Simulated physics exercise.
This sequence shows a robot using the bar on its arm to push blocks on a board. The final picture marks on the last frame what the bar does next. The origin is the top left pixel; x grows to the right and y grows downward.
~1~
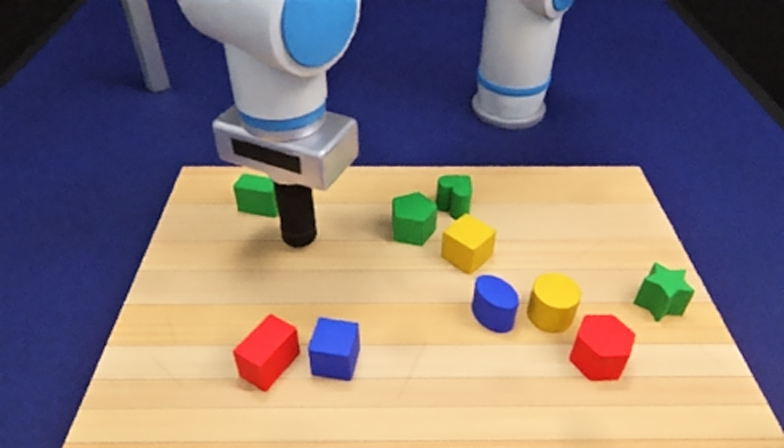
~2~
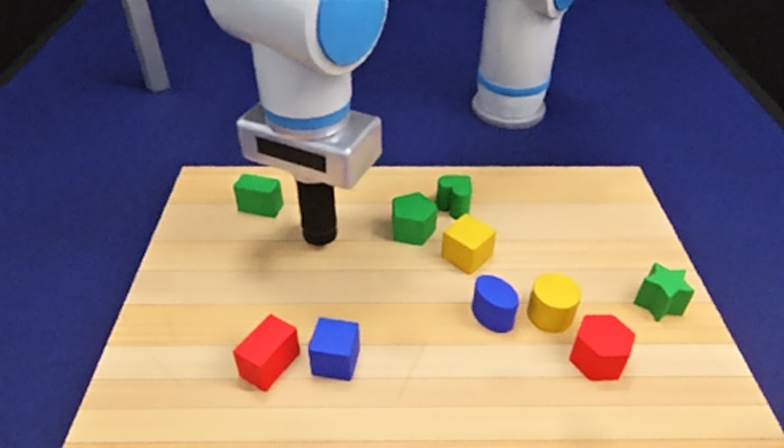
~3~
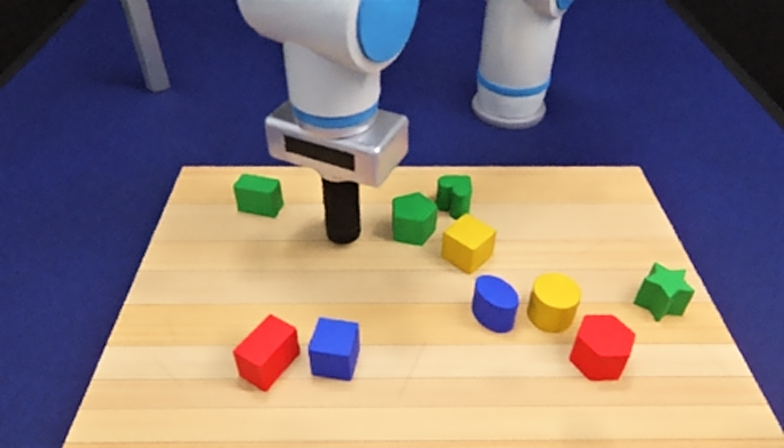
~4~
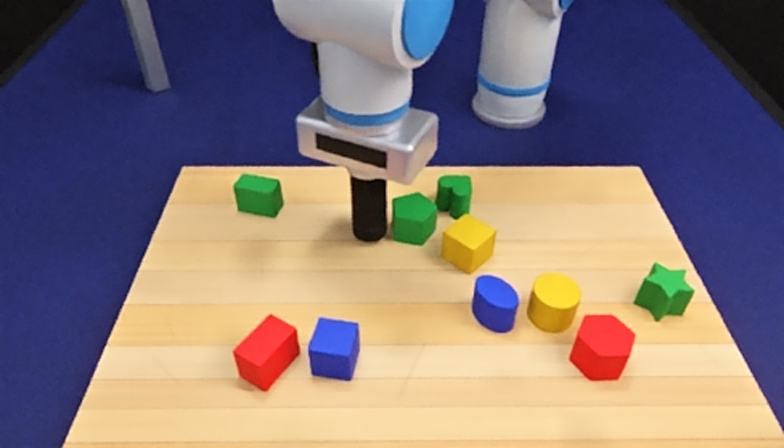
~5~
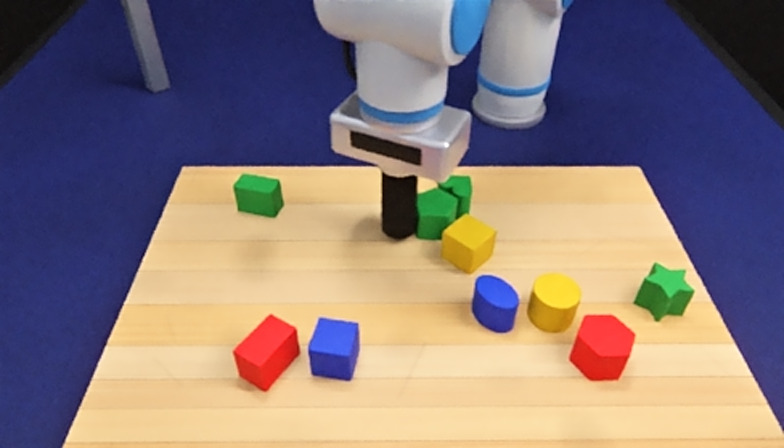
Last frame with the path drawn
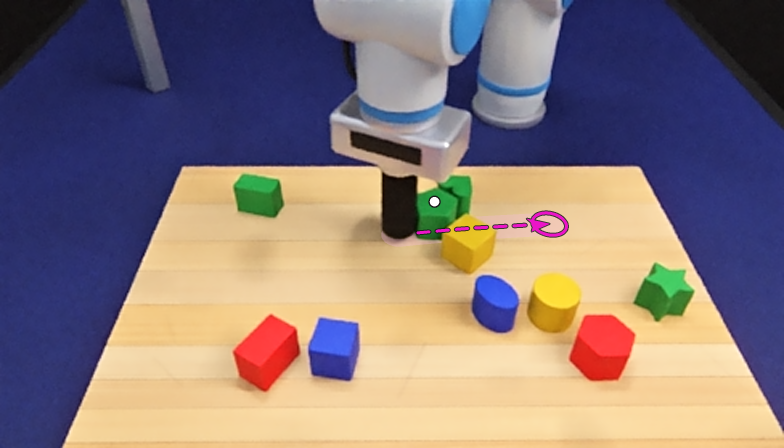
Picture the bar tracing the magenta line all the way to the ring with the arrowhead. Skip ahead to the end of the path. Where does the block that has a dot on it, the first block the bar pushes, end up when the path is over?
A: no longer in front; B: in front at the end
The answer is A.
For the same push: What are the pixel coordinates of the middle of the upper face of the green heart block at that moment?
Top centre: (477, 168).
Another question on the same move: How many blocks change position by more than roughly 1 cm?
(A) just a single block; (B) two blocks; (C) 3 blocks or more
I choose B.
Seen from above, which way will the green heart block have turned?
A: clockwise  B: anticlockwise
Answer: B.
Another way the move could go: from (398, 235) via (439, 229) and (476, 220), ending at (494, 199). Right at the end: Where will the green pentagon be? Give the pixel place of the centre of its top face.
I predict (530, 168).
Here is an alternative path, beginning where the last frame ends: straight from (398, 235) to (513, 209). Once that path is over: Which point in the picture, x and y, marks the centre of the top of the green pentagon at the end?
Its top face will be centred at roughly (540, 169).
The line goes in a line from (398, 235) to (549, 224); the dot is on the green pentagon.
The first path, step by step. One third of the way, bar at (450, 224); green pentagon at (481, 191), turned 30° anticlockwise; green heart block at (476, 170), turned 40° anticlockwise.
Two thirds of the way, bar at (501, 221); green pentagon at (518, 181), turned 65° anticlockwise; green heart block at (477, 168), turned 60° anticlockwise; yellow square at (475, 231), turned 25° clockwise.
At the end, bar at (551, 218); green pentagon at (524, 177), turned 80° anticlockwise; green heart block at (477, 168), turned 60° anticlockwise; yellow square at (475, 231), turned 25° clockwise.
